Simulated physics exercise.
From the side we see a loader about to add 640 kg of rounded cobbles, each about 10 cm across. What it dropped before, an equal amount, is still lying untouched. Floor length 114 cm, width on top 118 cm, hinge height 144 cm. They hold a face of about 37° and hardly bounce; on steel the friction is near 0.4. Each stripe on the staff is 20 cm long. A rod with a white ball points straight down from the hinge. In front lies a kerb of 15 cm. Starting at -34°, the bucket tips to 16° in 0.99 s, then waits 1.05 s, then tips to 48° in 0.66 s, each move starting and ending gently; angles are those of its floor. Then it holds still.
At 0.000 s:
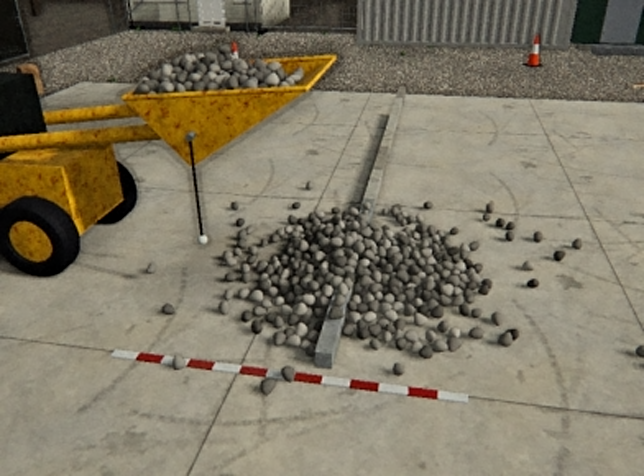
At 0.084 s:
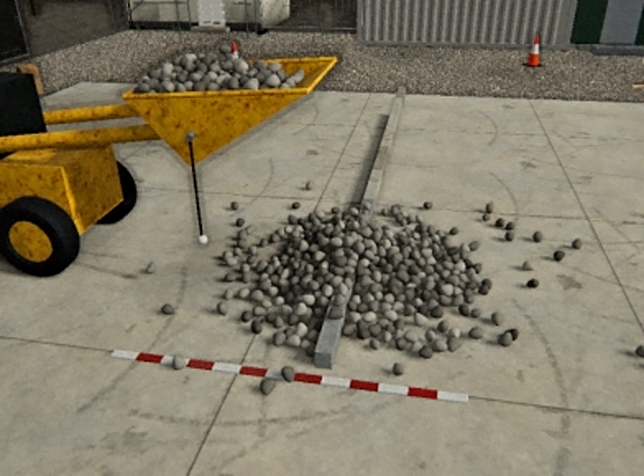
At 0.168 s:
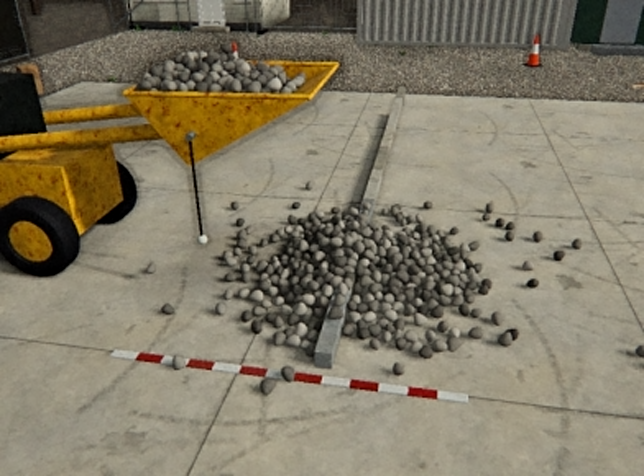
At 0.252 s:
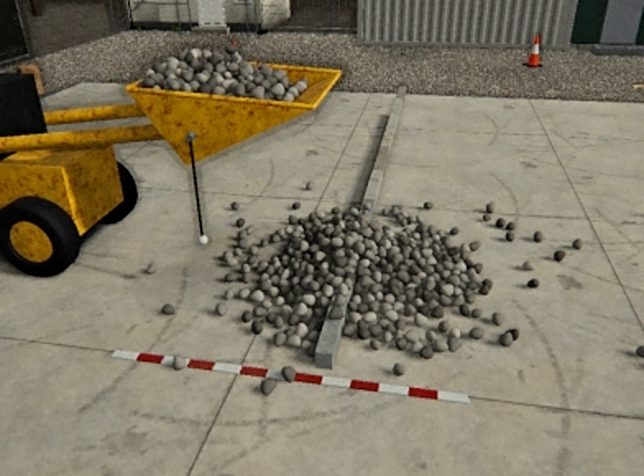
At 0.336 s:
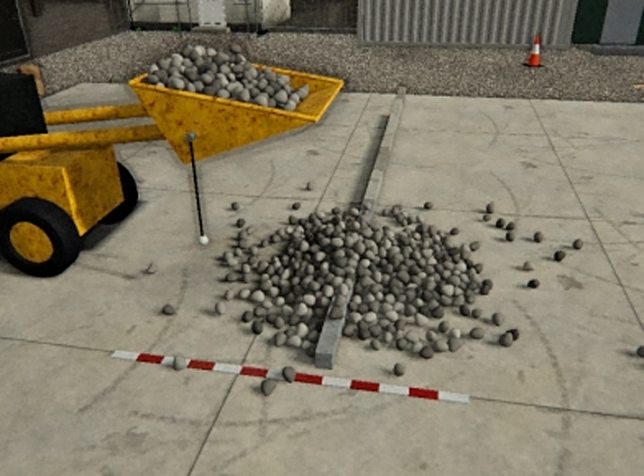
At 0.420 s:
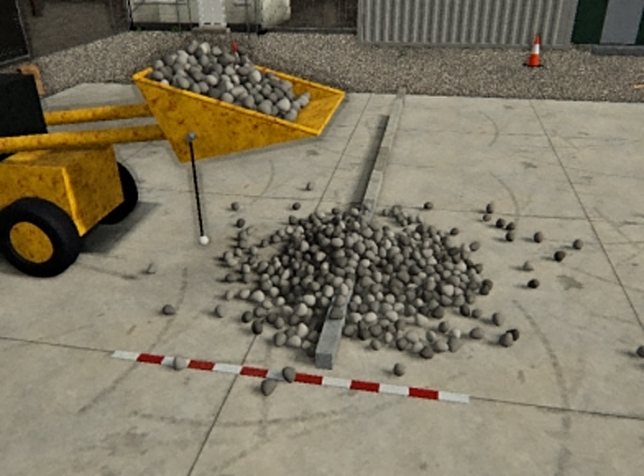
The video shows a yellow loader holding a raised bucket of rounded grey stones beside a heap spread across a kerb; the bucket slowly tilts forward a little, its lip lowering slightly while the heap stays still.
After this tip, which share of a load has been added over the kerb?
Close to 45 parts in a hundred.
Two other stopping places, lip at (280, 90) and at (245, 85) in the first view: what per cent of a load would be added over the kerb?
Near 25 per cent from the first place, 10 from the second.
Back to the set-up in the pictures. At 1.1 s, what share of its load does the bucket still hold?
About 100 per cent.
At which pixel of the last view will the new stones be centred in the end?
Near (344, 253).
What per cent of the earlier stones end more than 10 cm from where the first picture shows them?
About 15 per cent.
After 0.7 s the floor is at 8°; in per cent of one load, 100 in the bucket, 57 on this side of the kerb, 45 over the kerb; the foremost stones are at (563, 273).
After 1.1 s the floor is at 16°; in per cent of one load, 98 in the bucket, 59 on this side of the kerb, 45 over the kerb; the foremost stones are at (563, 273).
After 3.2 s the floor is at 48°; in per cent of one load, 0 in the bucket, 112 on this side of the kerb, 90 over the kerb; the foremost stones are at (568, 286).
After 6.0 s the floor is at 48°; in per cent of one load, 0 in the bucket, 112 on this side of the kerb, 90 over the kerb; the foremost stones are at (568, 286). Net gain over the kerb, 45.
